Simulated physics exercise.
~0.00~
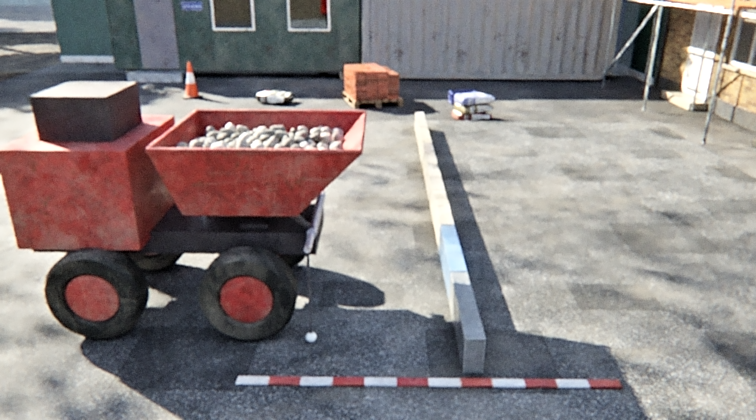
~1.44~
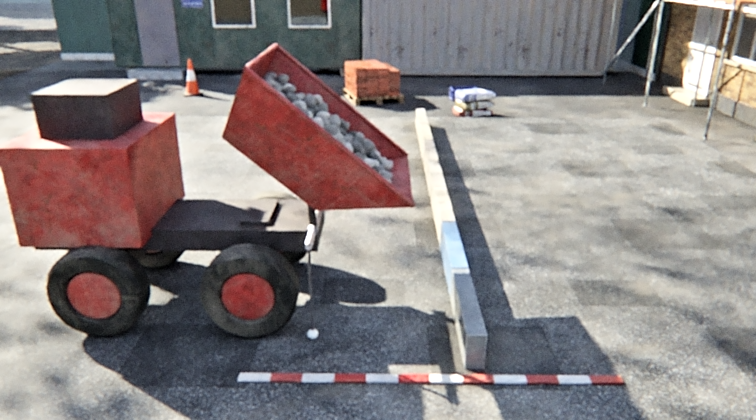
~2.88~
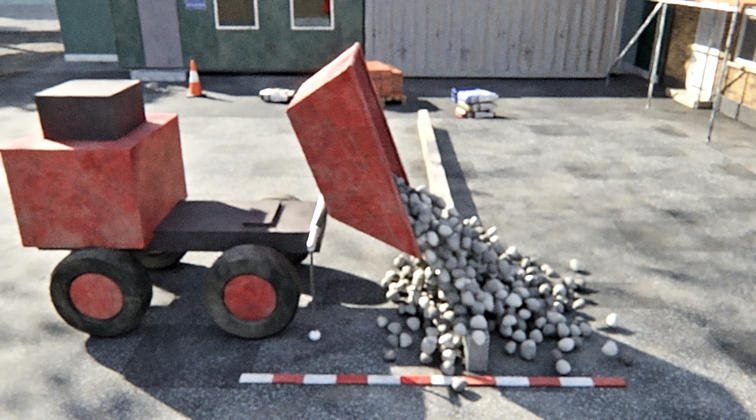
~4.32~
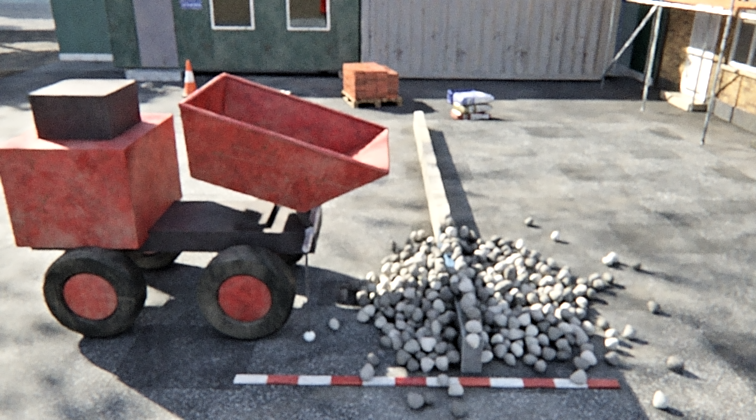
A small red dumper tipped its skip steeply to the right and poured grey cobbles over a low kerb, then lowered it partway and left it tilted, with the stones heaped in a pile about evenly on both sides of the kerb.
